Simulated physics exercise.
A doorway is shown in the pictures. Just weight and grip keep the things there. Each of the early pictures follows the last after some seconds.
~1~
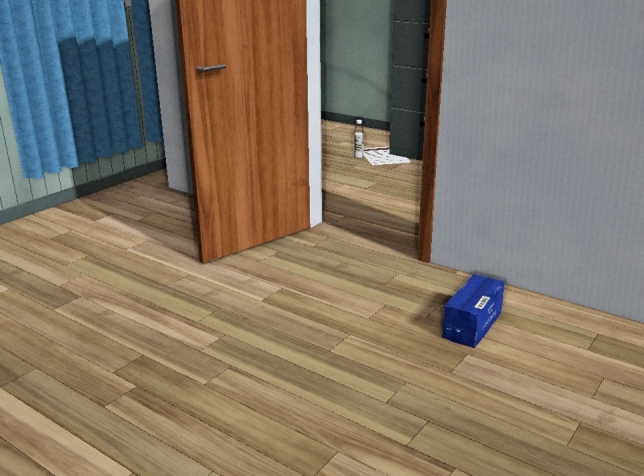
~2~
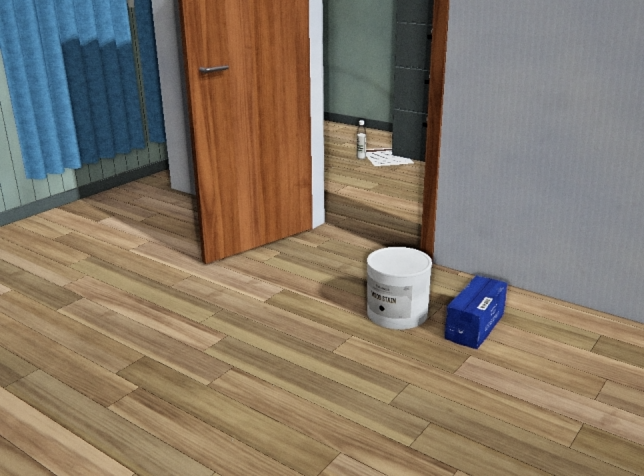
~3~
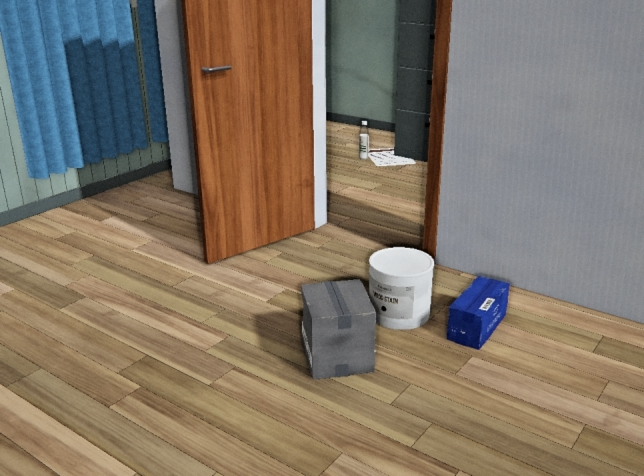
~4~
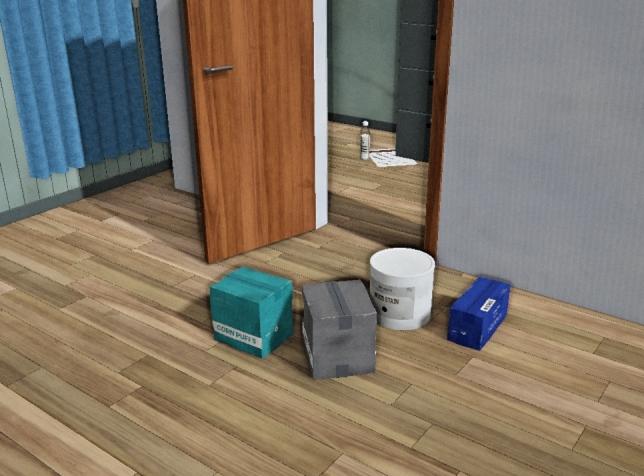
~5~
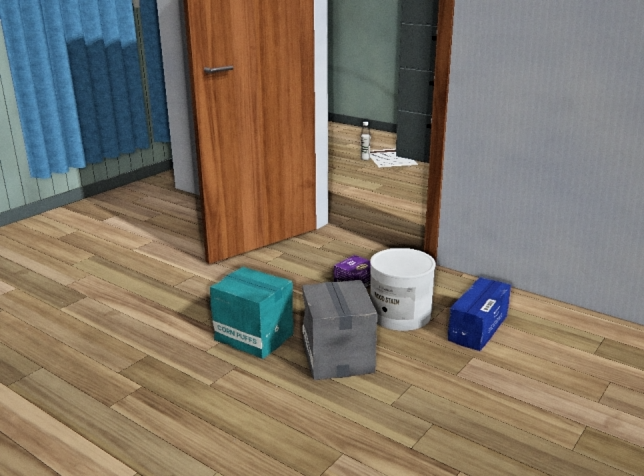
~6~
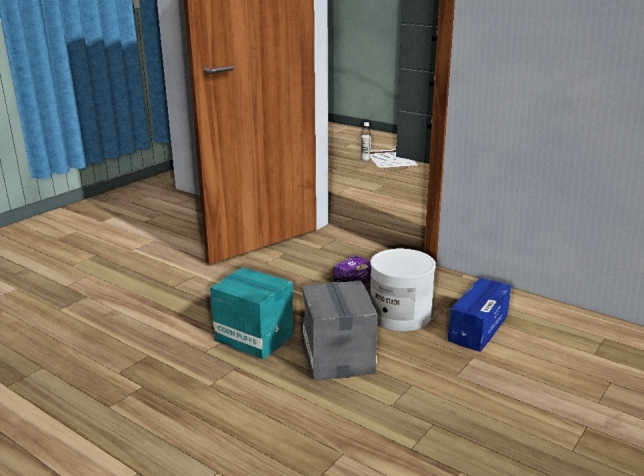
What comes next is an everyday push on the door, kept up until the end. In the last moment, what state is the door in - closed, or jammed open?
At the last moment the door is closed.
Then, 1.40 s later than the last frame, open by 48°.
Then, 1.80 s later than the last frame, open by 24°; purple box moved about its own width near (402, 270).
When it is over, open by 0°; moved from the start, purple box; the other 4 as before. End places, in pixels of the last picture, purple box near (433, 266).
